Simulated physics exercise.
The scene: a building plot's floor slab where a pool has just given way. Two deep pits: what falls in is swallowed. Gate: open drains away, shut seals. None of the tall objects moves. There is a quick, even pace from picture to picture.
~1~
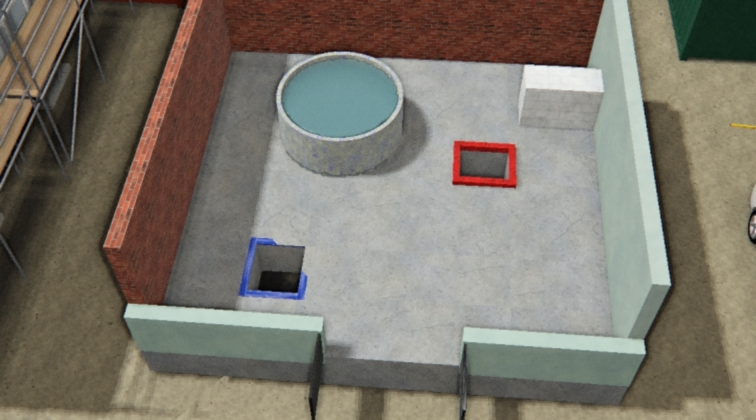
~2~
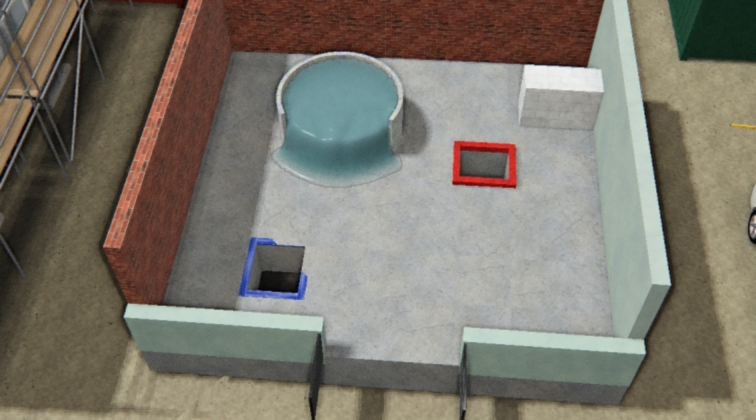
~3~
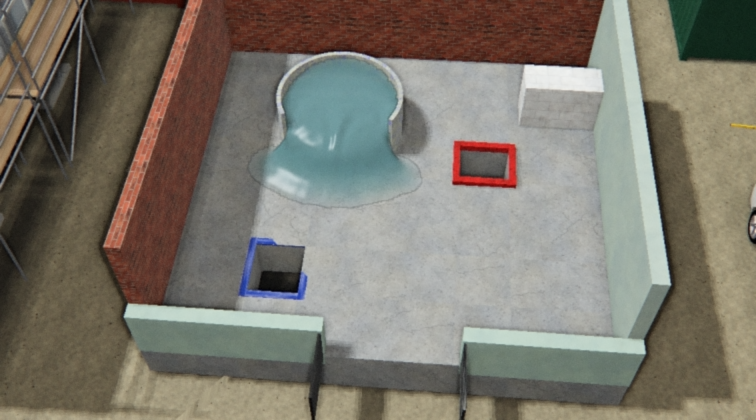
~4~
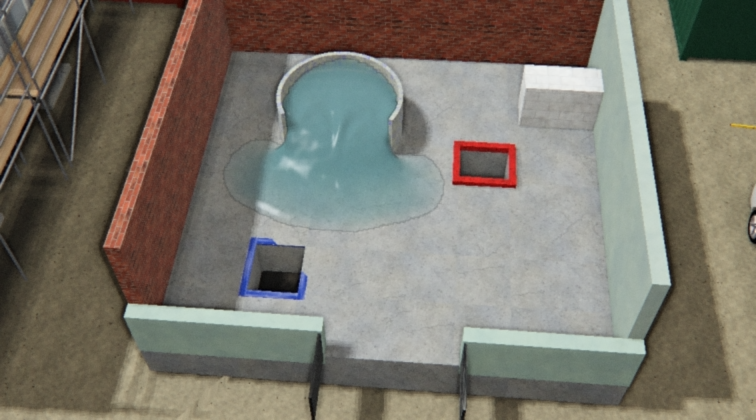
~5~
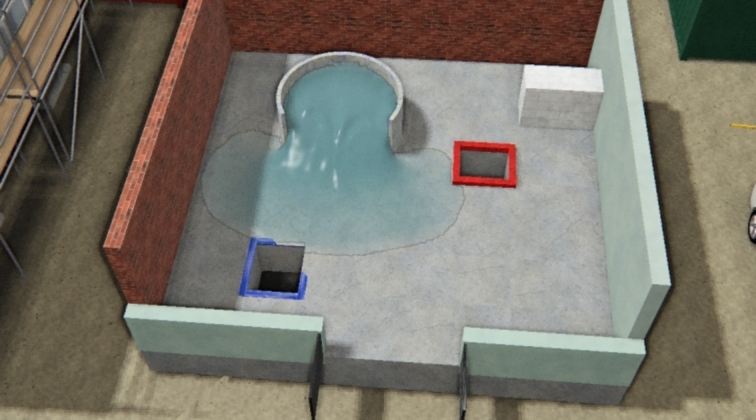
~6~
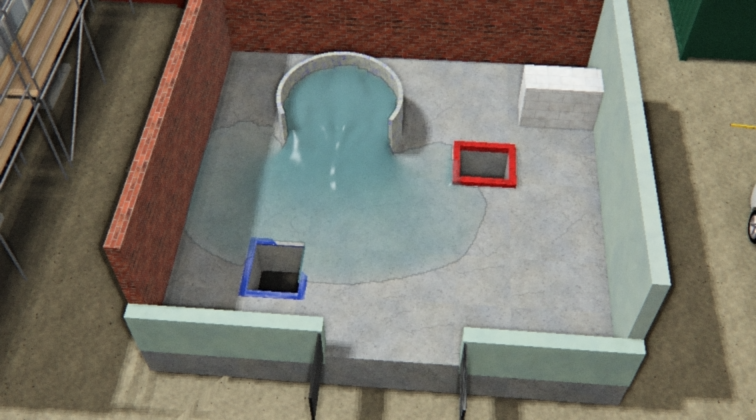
Round pool's front wall giving way, water pouring out and spreading across a walled concrete floor around a blue-edged pit.
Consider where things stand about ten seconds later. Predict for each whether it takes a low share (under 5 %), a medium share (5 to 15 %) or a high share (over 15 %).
Prediction: The gate takes a high share; the red pit takes a low share; the blue pit takes a high share.
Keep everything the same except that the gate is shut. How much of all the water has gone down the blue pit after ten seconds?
Approx. share, blue: 50 %.
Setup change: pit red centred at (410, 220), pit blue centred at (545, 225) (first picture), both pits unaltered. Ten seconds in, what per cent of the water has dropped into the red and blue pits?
The red pit ends up with 10 per cent, the blue pit with 4 per cent.
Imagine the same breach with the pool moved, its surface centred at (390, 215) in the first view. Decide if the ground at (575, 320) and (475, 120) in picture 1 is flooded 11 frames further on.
Result, in sequence: Waterlogged; unreached.
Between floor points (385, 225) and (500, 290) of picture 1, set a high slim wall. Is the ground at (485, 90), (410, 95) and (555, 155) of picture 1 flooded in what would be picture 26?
Running through them in order, the first comes out free from flooding, the second free from flooding and the last free from flooding.
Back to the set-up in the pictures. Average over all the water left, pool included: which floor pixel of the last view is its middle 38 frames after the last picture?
It's close to (380, 242).
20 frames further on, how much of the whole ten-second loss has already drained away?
That comes to 65 per cent, as I work it out.
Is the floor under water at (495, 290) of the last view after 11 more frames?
By then it's swamped.
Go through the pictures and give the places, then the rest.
In the first frame, still water in the pool at (340, 98).
In the second frame, water pours out at (335, 160) and has run to (276, 154).
In the third frame, the front is at (255, 161), out from the gap at (335, 163).
In the fourth frame, the front is at (229, 174), out from the gap at (335, 166).
In the fifth frame, water pours out at (335, 167) and has run to (207, 183).
In the sixth frame, water pours out at (335, 167) and has run to (186, 223).
A moment on, water covers 50 % of the floor; the gate 2 %, the red pit 0 %, the blue pit 6 %.
Next, water covers 60 % of the floor; the gate 9 %, the red pit 0 %, the blue pit 13 %.
Then, water covers 55 % of the floor; the gate 19 %, the red pit 0 %, the blue pit 23 %.
Later, water covers 70 % of the floor; the gate 25 %, the red pit 0 %, the blue pit 31 %.
In the end, water covers 75 % of the floor; the gate 29 %, the red pit 0 %, the blue pit 37 %.
